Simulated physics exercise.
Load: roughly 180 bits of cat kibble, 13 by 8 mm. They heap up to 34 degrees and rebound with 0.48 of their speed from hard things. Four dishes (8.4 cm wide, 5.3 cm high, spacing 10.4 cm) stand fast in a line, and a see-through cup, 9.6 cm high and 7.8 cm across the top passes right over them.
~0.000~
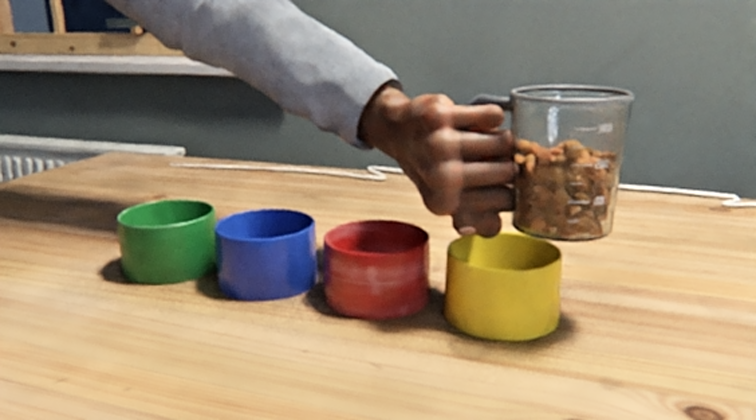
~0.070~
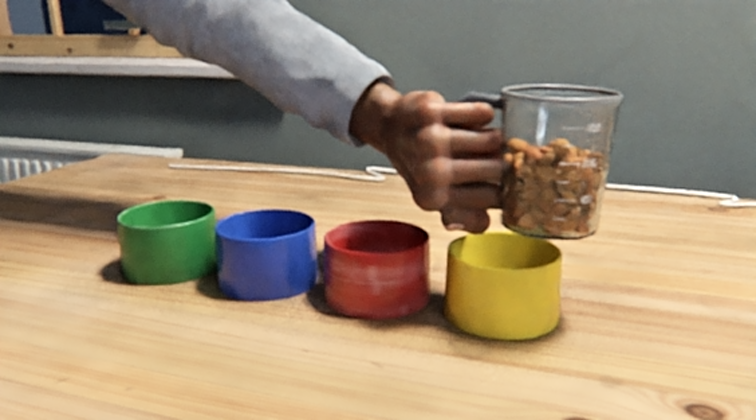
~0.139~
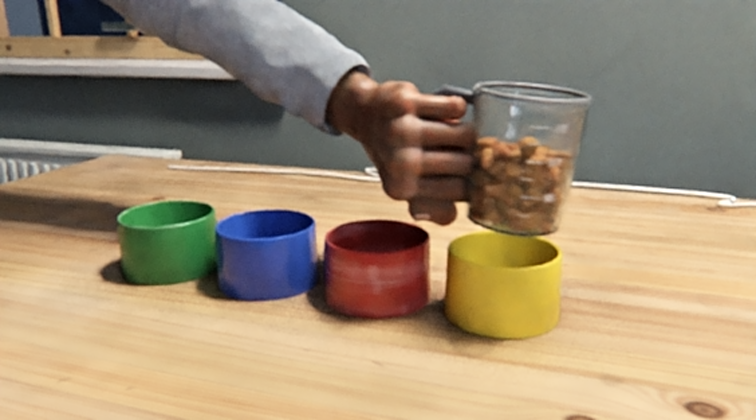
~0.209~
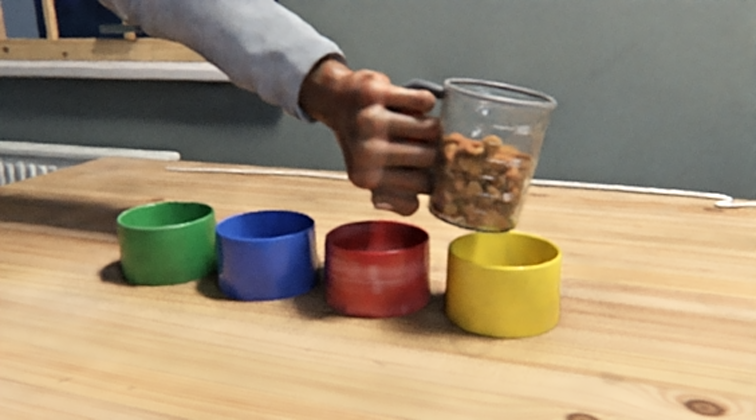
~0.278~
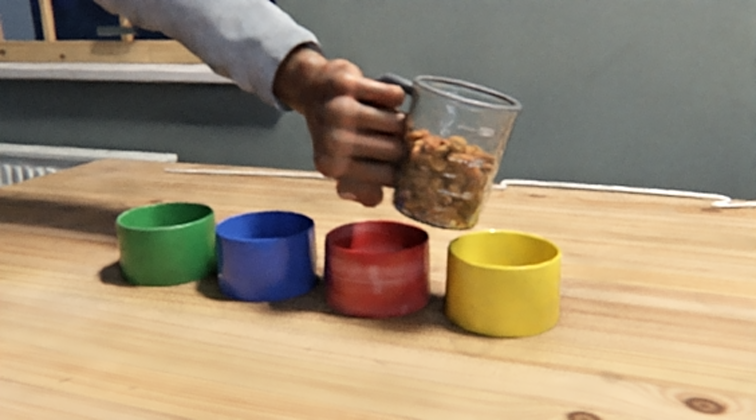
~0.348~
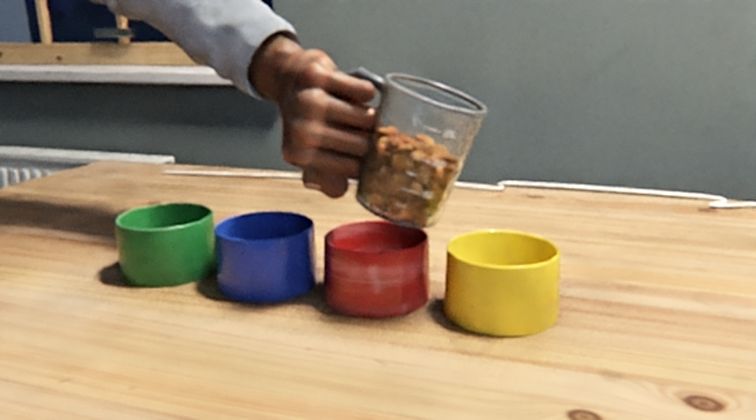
A hand holding a clear cup partly filled with brown kibble moves left from above the yellow dish toward the red one, the cup gradually tilting to the right, while four coloured dishes stay still in a row on a wooden table.
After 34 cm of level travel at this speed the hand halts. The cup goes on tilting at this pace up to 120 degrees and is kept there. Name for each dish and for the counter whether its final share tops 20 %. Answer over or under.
Red: Under, blue: Over, green: Under, yellow: Under, counter: Over.
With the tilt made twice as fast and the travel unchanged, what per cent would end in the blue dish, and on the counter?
Then: Blue 30, counter 70.
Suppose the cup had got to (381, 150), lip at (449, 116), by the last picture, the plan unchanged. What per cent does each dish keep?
Red 0; blue 40; green 0; yellow 0.
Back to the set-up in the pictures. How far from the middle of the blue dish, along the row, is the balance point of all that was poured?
Some 3 cm to the left.
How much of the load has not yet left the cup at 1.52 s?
About 95 per cent.
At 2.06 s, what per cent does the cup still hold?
Roughly 25 per cent.
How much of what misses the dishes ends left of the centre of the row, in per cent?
Some 100 per cent.
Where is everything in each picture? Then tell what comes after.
Cup at (565, 162), tilt 0 degrees, lip at (631, 96), moved 0.0 cm; middle of the pieces at (565, 180); yellow dish at (504, 251); red dish at (377, 236); blue dish at (265, 224); green dish at (167, 213), in the first frame.
Cup at (554, 160), tilt 1 degrees, lip at (620, 96), moved 0.8 cm; middle of the pieces at (553, 179), in the second frame.
Cup at (522, 158), tilt 5 degrees, lip at (589, 99), moved 3.1 cm; middle of the pieces at (521, 176), in the third frame.
Cup at (485, 156), tilt 10 degrees, lip at (553, 103), moved 5.8 cm; middle of the pieces at (483, 173), in the fourth frame.
Cup at (450, 154), tilt 15 degrees, lip at (519, 108), moved 8.4 cm; middle of the pieces at (447, 171), in the fifth frame.
Cup at (416, 152), tilt 19 degrees, lip at (484, 113), moved 11.1 cm; middle of the pieces at (412, 168); yellow dish at (503, 248); red dish at (376, 236); blue dish at (265, 226); green dish at (165, 216). Its pace works out near 65 degrees a second; the hand travels 39 cm a second, in the sixth frame.
Then, at 1.05 s, tilt 67 degrees; cup holds 100 %.
After 1.52 s, tilt 98 degrees; cup holds 95 %, blue 5 %.
After 2.06 s, tilt 120 degrees; cup holds 25 %, blue 30 %.
By 3.0 s all is still; red 0 %, blue 40 %, green 0 %, yellow 0 %, counter 60 %.
